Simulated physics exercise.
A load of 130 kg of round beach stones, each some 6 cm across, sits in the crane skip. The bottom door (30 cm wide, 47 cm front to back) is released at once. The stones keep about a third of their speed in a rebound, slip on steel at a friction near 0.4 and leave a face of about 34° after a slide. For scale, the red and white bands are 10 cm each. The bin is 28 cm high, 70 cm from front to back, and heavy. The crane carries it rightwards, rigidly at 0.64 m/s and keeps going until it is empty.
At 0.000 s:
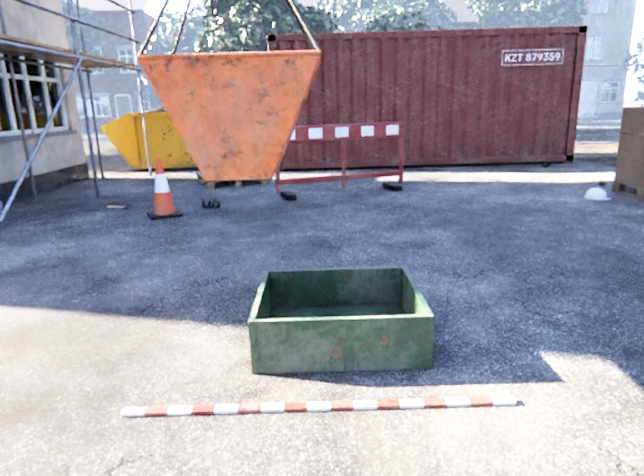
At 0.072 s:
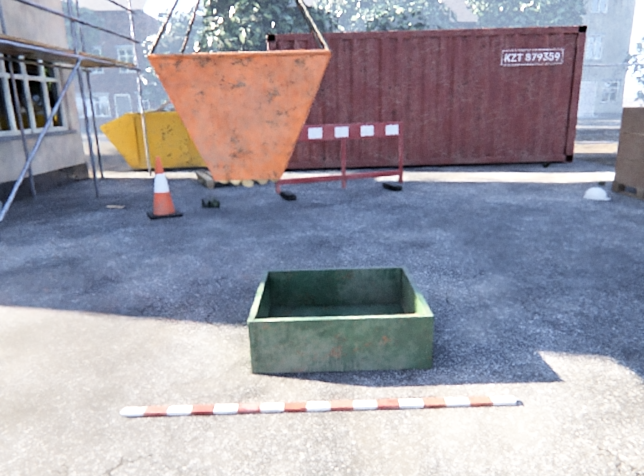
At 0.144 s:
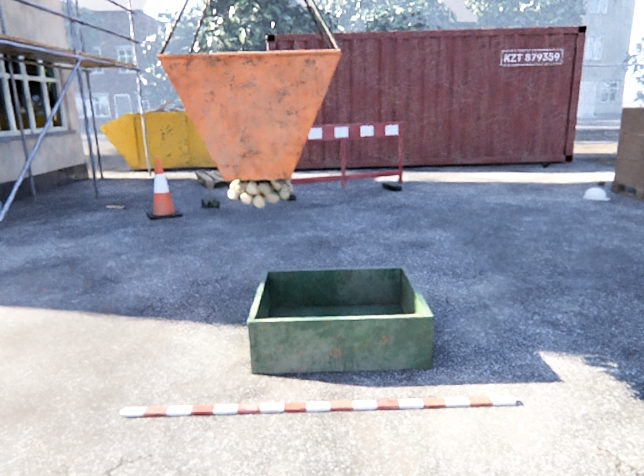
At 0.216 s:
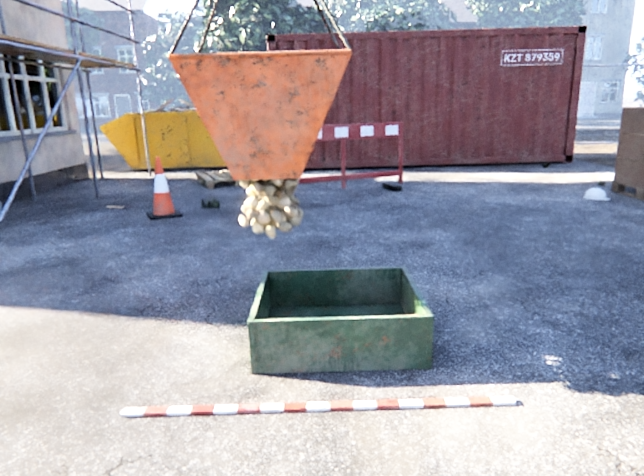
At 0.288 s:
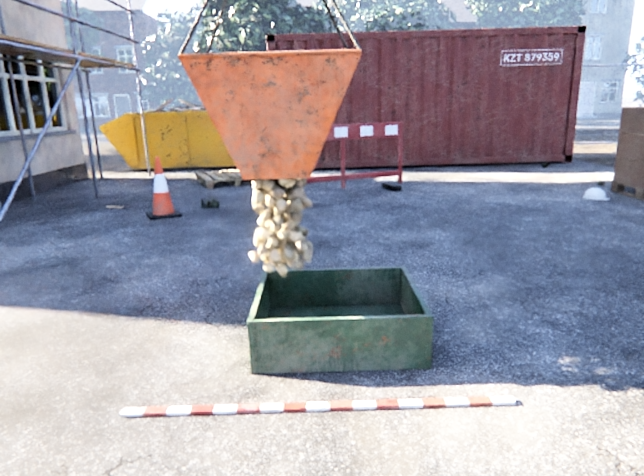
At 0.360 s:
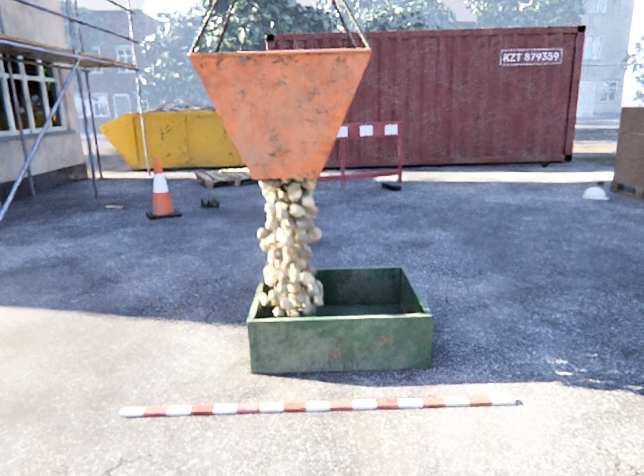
An orange skip hanging from cables drifts slowly rightwards over a paved yard, seen from a fixed, slightly raised viewpoint facing a dark red shipping container. Behind it are a yellow skip, a traffic cone, scaffolding and a red-and-white barrier, with an open green bin and a banded pole in front. Pale round stones emerge from its base, then pour in a lengthening stream down to the bin's left side.
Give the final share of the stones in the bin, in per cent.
Roughly 100 per cent ends in the bin.
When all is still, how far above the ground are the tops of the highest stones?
Some 26 cm high.
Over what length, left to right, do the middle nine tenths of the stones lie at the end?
About 70 cm.
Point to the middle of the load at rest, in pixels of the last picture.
Their middle is at about (348, 316).
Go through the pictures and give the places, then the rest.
The outlet is at (238, 169); nothing has dropped yet, in the first frame.
The outlet is at (247, 169); 4 % is out, in the second frame.
Outlet at (257, 169), the stream shows down to (259, 196); 89 % still inside, in the third frame.
Outlet at (267, 168), the stream shows down to (271, 225); 79 % still inside, in the fourth frame.
Outlet at (276, 168), the stream shows down to (283, 263); 70 % still inside, in the fifth frame.
Outlet at (286, 167), the stream shows down to (291, 282); 59 % still inside, in the sixth frame.
After 0.7 s, 3 % in the crane skip, 97 % falling or lying in the bin; the stones farthest right are at (404, 322).
After 1.1 s, 0 % in the crane skip, 100 % falling or lying in the bin; the stones farthest right are at (407, 314).
After 1.7 s, 0 % in the crane skip, 100 % falling or lying in the bin; the stones farthest right are at (407, 315).
After 2.6 s, 0 % in the crane skip, 100 % falling or lying in the bin; the stones farthest right are at (407, 315).
After 4.5 s, 0 % in the crane skip, 100 % in the bin; the stones farthest right are at (407, 315).
